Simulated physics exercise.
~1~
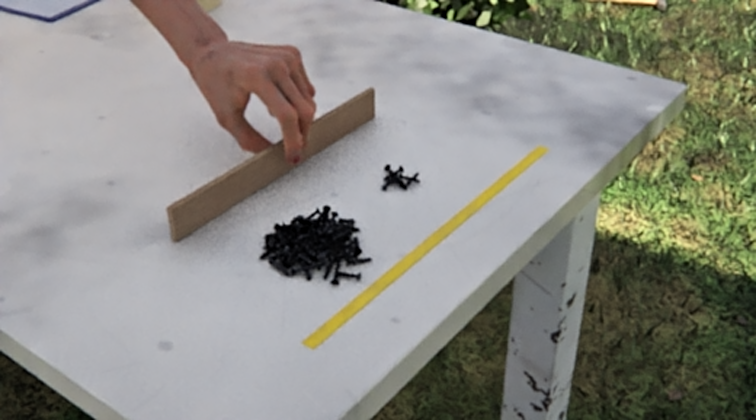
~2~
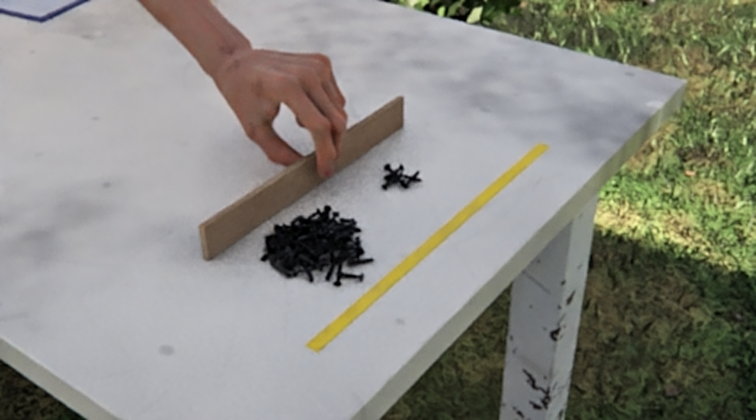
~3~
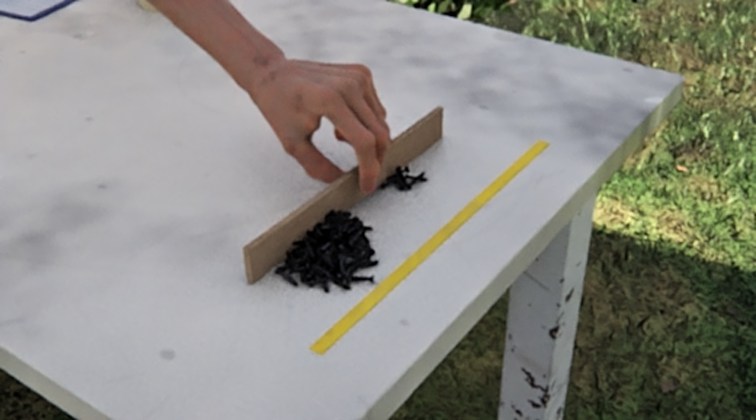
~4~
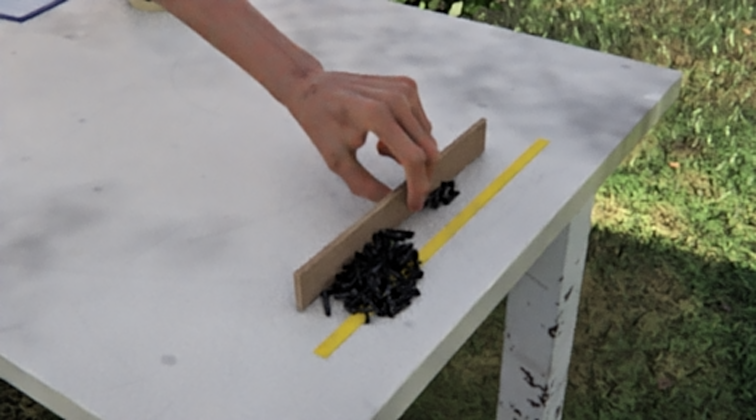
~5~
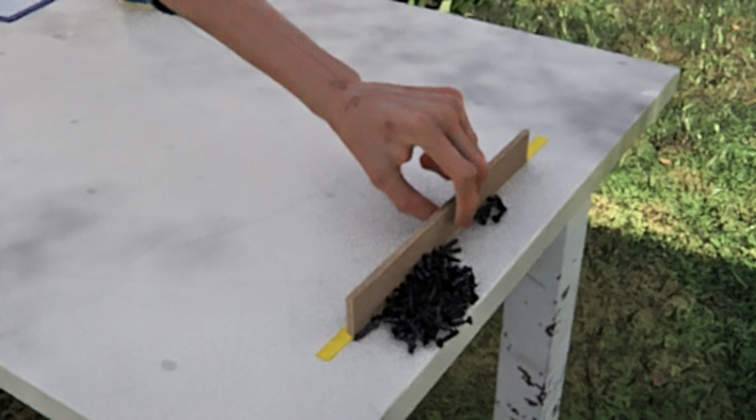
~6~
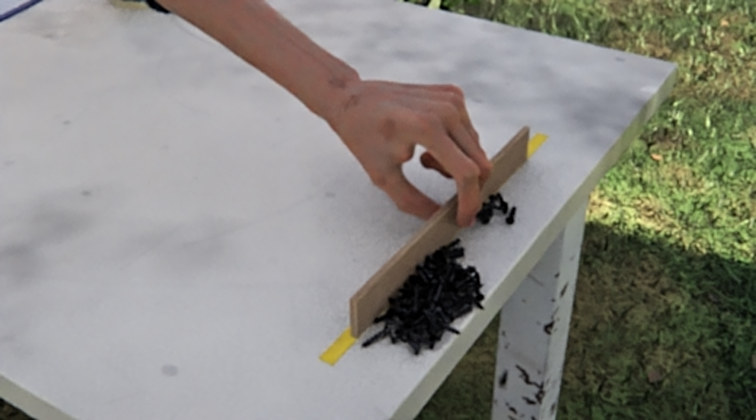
A hand sweeps two piles of black screws rightward, stopping the card on yellow tape.
